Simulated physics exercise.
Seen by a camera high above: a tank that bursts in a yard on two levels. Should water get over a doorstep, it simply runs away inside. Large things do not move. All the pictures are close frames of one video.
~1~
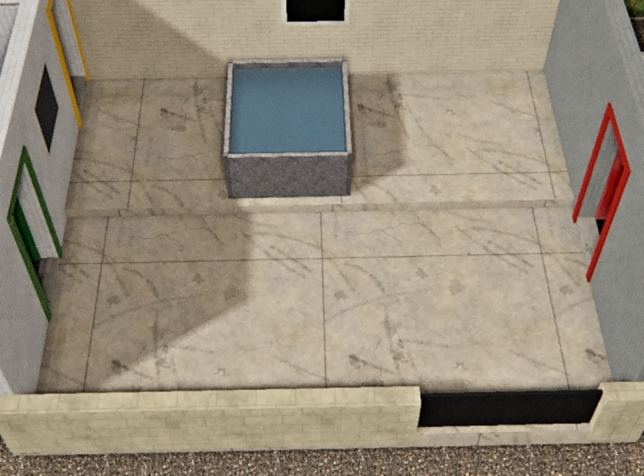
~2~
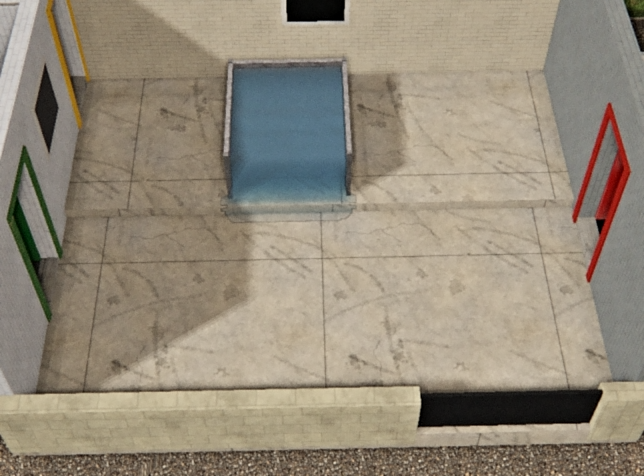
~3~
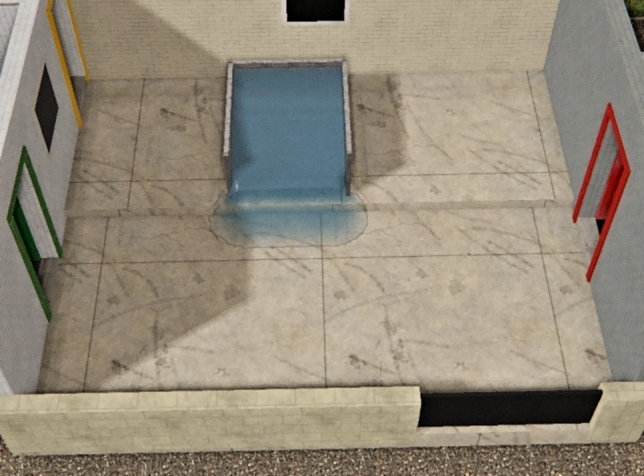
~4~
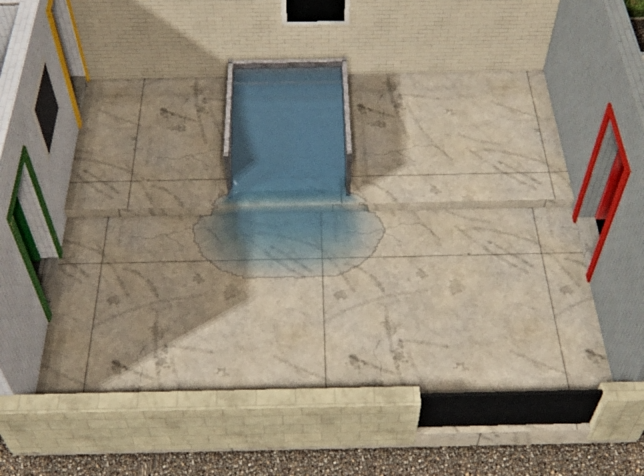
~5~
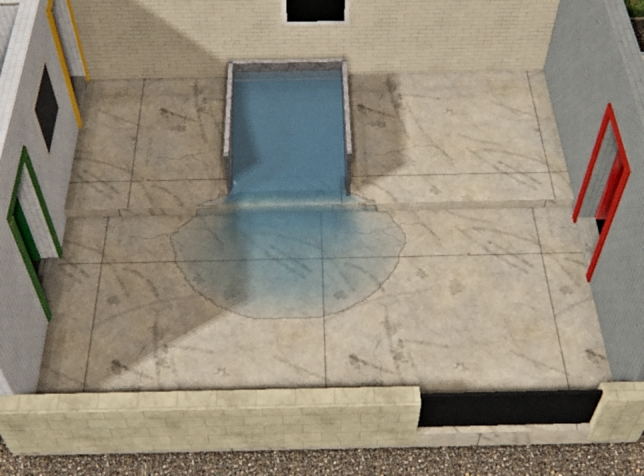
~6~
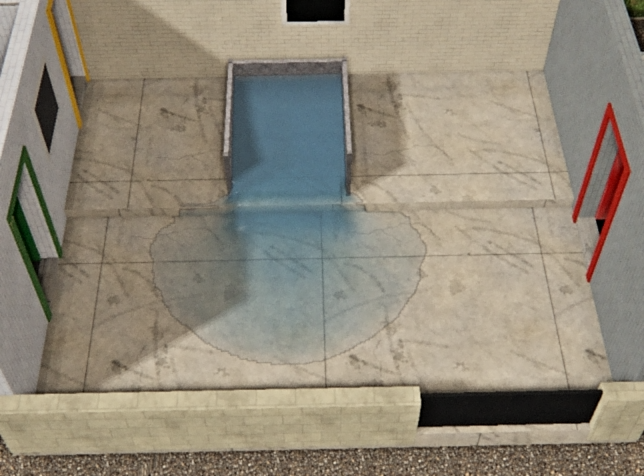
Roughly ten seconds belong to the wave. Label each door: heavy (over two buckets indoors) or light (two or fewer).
Green door - heavy; red door - light; yellow door - light.
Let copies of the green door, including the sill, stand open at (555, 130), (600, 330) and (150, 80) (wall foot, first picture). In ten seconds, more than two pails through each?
So it goes runs below, then runs above, then runs below.
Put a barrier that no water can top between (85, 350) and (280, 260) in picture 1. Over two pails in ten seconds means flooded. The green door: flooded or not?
Looks like the green door surpasses that amount here.
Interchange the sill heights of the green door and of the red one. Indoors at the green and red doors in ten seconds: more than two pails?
One by one: The green door stays within the limit; the red door exceeds the limit.
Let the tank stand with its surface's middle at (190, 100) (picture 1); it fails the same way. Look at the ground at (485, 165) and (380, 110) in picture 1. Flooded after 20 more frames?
Result: Spared; spared.
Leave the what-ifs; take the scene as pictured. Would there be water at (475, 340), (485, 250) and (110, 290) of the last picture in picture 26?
Same order as asked: Drenched; dry as before; drenched.
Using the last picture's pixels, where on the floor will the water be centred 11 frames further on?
I'd put it at around (283, 298).
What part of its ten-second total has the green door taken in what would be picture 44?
Near 35 %, I'd say.
A moment on, water covers 40 % of the floor; the green door not reached, the red door not reached, the yellow door not reached.
Next, water covers 45 % of the floor; the green door wet at the sill, nothing in, the red door not reached, the yellow door not reached.
Then, water covers 50 % of the floor; the green door under two buckets in, the red door wet at the sill, nothing in, the yellow door not reached.
Later, water covers 60 % of the floor; the green door over two buckets in, the red door under two buckets in, the yellow door wet at the sill, nothing in.
In the end, water covers 60 % of the floor; the green door far over two buckets in, the red door under two buckets in, the yellow door wet at the sill, nothing in.
